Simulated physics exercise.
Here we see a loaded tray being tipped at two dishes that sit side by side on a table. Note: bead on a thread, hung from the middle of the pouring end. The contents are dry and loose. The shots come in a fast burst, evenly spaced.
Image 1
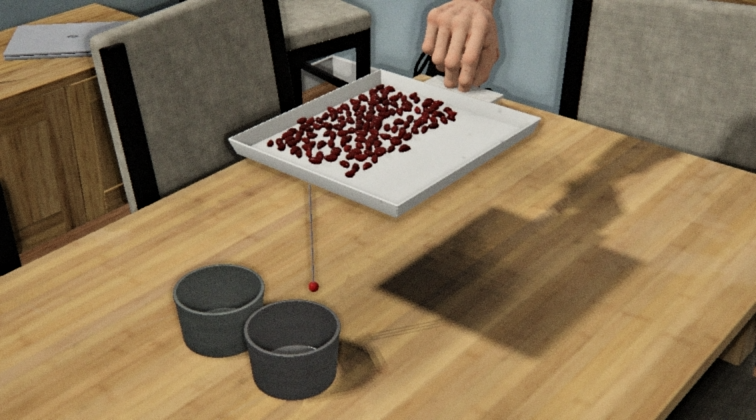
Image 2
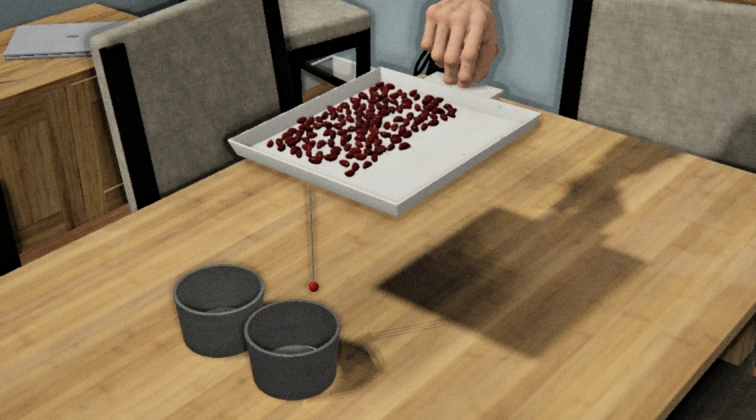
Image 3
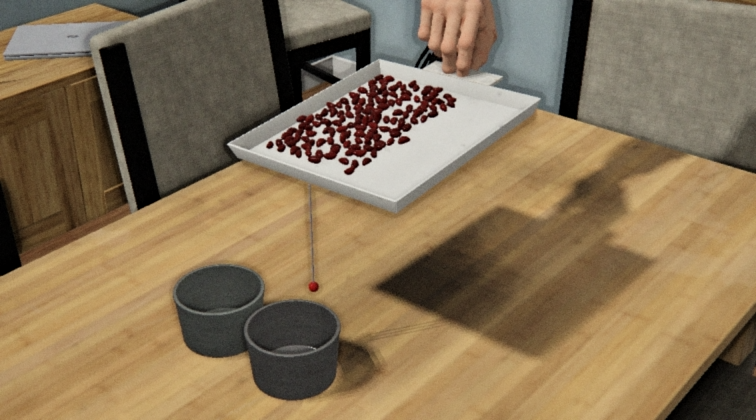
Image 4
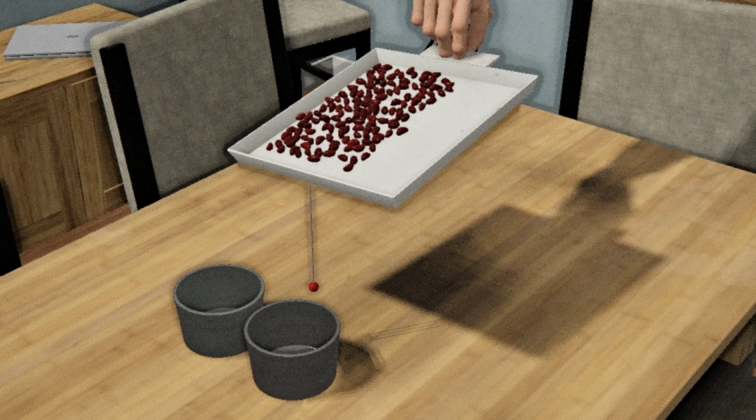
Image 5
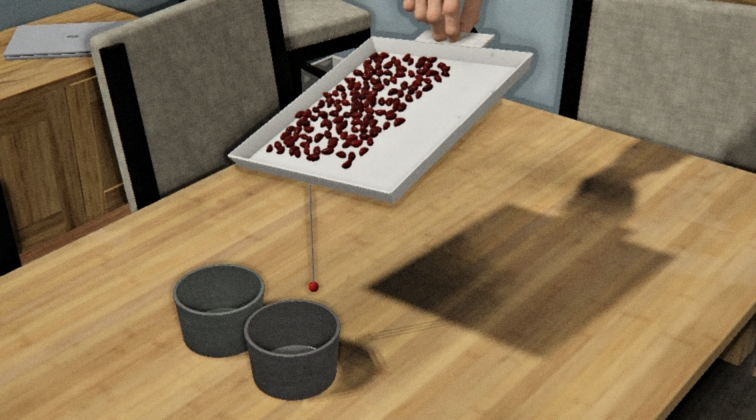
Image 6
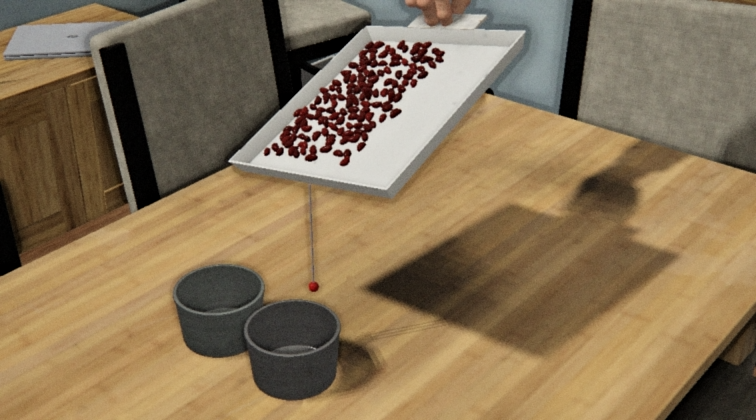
A hand held a white tray of red kidney beans above two dark dishes on a wooden table, then gradually raised the handle end, tilting the tray toward its lower left corner.
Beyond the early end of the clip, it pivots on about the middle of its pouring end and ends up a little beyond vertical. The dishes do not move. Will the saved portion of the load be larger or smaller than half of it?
It is smaller than half.
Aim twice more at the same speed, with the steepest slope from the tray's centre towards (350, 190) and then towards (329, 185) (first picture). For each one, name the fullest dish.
For the first slope the righthand dish, for the second the righthand dish.
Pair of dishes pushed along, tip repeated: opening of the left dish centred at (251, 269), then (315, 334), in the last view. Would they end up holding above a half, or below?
Beyond half, then short of half.
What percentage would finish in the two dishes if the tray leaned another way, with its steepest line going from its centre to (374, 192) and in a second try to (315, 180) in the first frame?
Close to 0 percent first and close to 70 percent second.
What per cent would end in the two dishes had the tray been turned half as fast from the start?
Close to 40 per cent.
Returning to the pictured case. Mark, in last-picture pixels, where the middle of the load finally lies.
I'd put the middle somewhere around (248, 305).
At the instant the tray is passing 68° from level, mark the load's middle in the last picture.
I'd mark it close to (271, 158).
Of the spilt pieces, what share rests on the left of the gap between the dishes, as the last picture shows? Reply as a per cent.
50 per cent, about.
Soon, tray tipped steeply; most on the tray; a stray few in the left dish; a stray few outside both; a small part in the air.
A while on, tray tipped past a quarter turn; a stray few on the tray; about a quarter in the left dish; about two thirds outside both; a small part in the air.
Towards the end, tray tipped past a quarter turn; a stray few in the right dish; about a quarter in the left dish; most outside both.
Finally, tray tipped past a quarter turn; a stray few in the right dish; about a quarter in the left dish; most outside both.
